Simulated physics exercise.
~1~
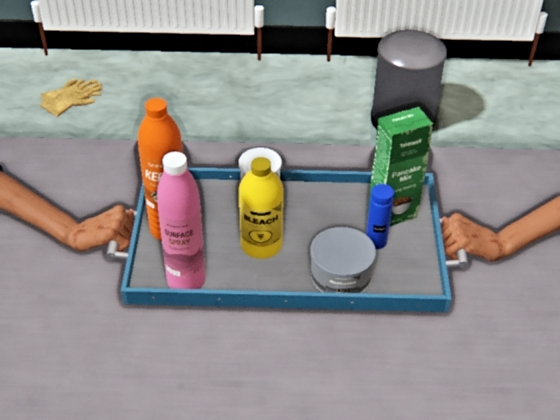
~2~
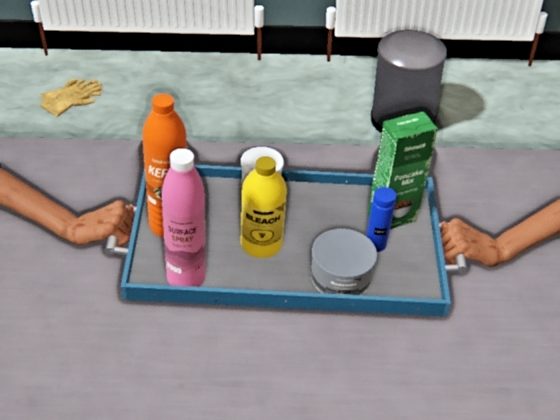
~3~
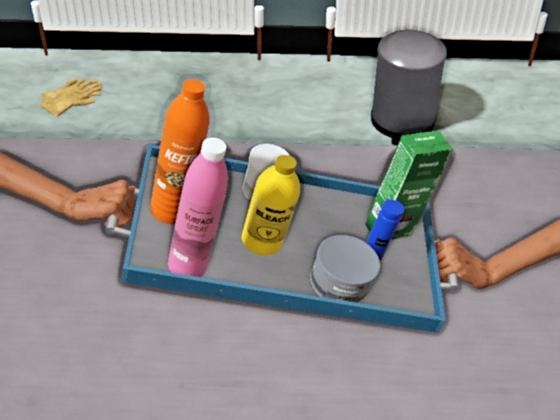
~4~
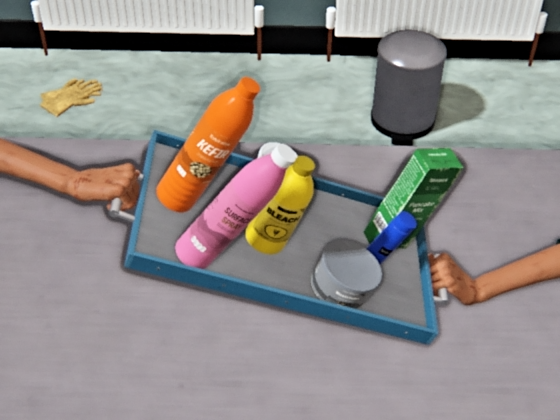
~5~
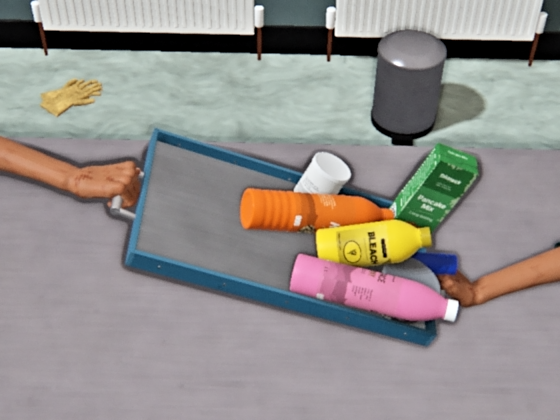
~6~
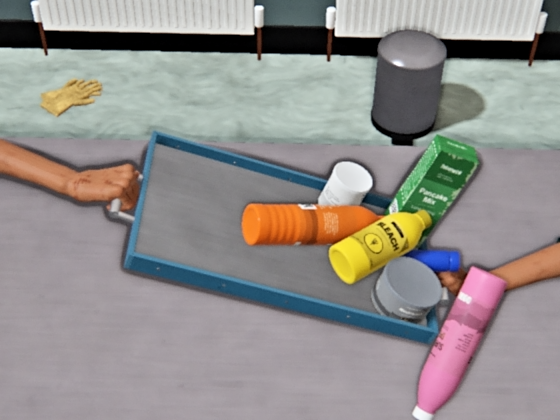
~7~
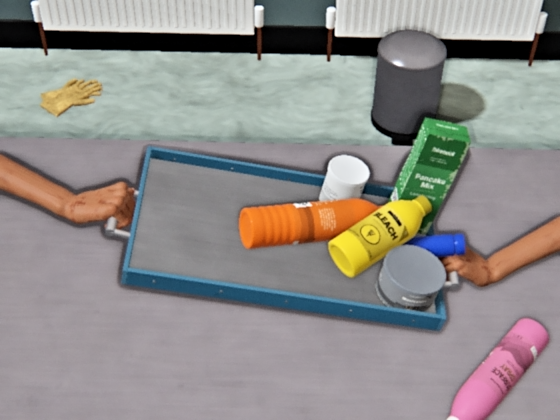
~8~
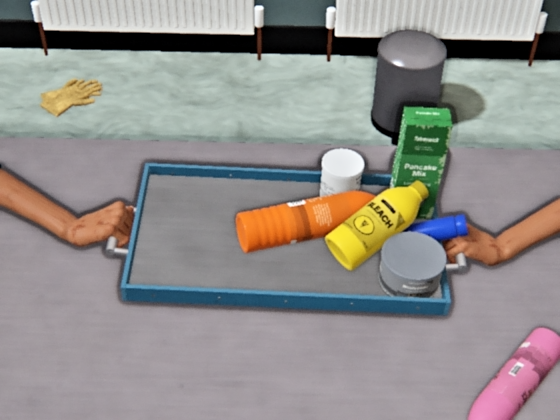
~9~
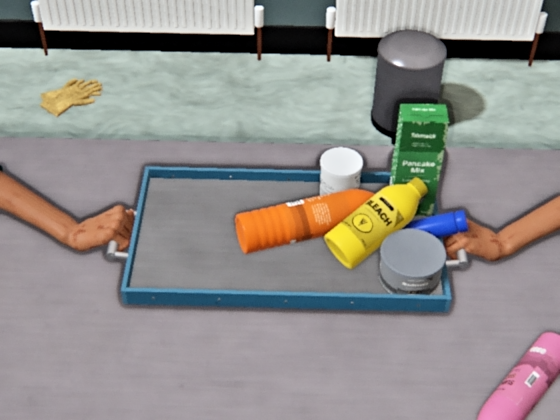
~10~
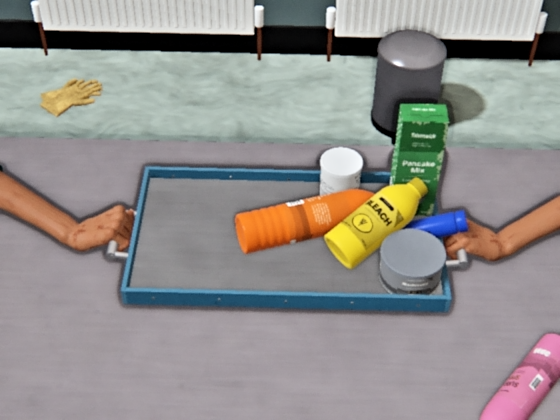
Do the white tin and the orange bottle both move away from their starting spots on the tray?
Yes, both end up further right on the tray, with the white tin still upright and the orange bottle lying on its side.
